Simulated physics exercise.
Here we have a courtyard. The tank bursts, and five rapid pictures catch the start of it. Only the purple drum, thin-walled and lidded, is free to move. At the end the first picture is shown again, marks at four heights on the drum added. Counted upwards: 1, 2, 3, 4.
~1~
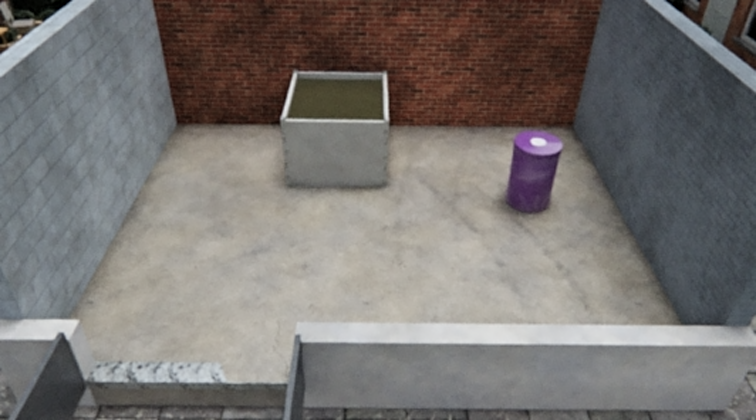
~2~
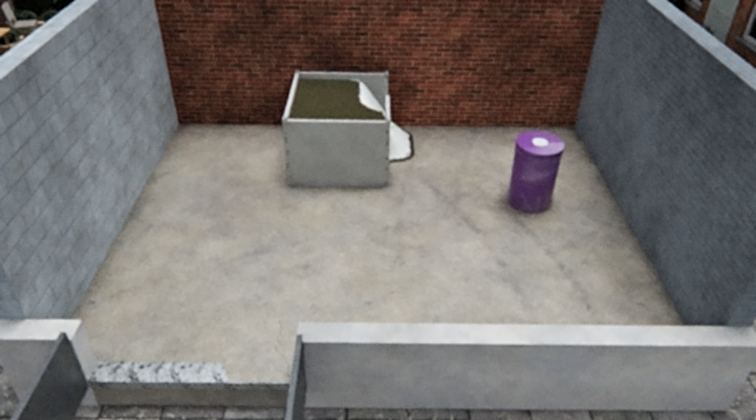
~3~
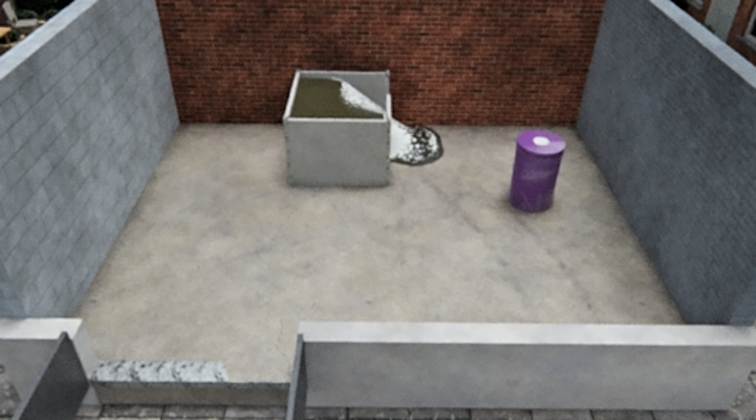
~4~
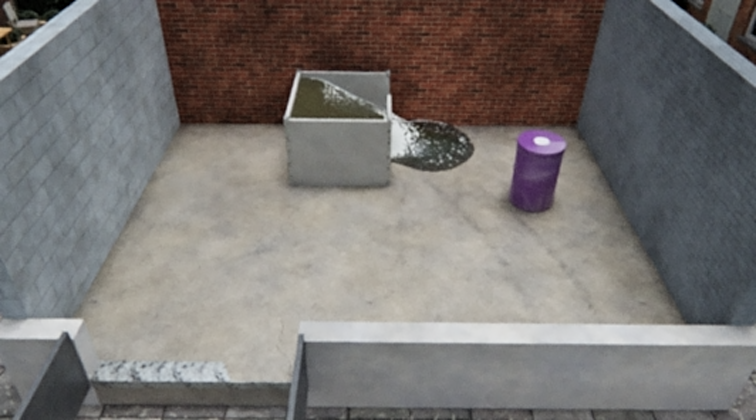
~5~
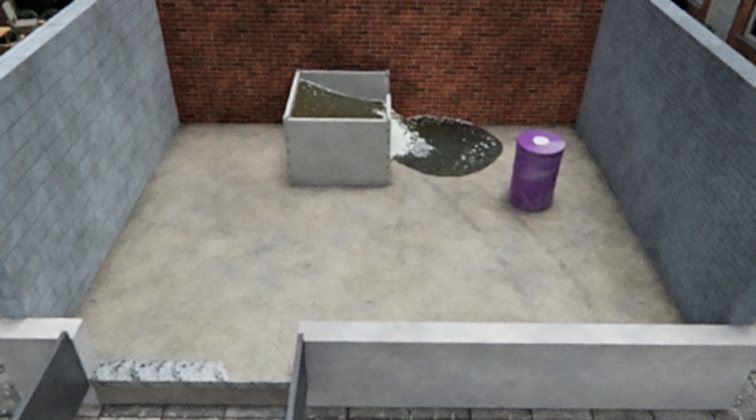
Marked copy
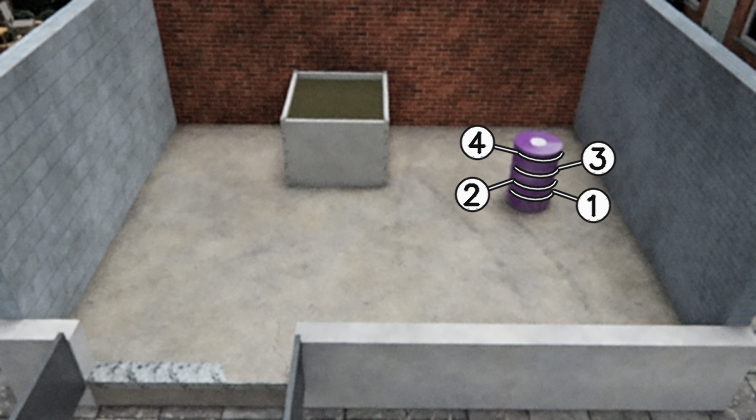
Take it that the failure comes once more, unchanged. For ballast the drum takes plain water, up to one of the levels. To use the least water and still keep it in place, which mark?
Choose 1.
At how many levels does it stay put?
All of them.
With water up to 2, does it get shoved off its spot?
No, that is safe.
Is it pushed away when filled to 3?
No, not at all.
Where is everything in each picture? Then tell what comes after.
Lid of the purple drum at (539, 142); tank full, its middle at (338, 100); open gate at (189, 325).
Water covers 1 % of the ground and is seen nearest the drum at (406, 148).
Water covers 3 % of the ground and is seen nearest the drum at (429, 158).
Water covers 5 % of the ground and is seen nearest the drum at (460, 158).
Lid of the purple drum at (542, 141); water covers 7 % of the ground and is seen nearest the drum at (479, 165).
On the marked copy, 1 at (535, 199); 2 at (537, 189); 3 at (540, 176); 4 at (543, 160); from the bottom up 1, 2, 3, 4.
With 1, it does not move.
With 2, it does not move.
With 3, it does not move.
With 4, it does not move.
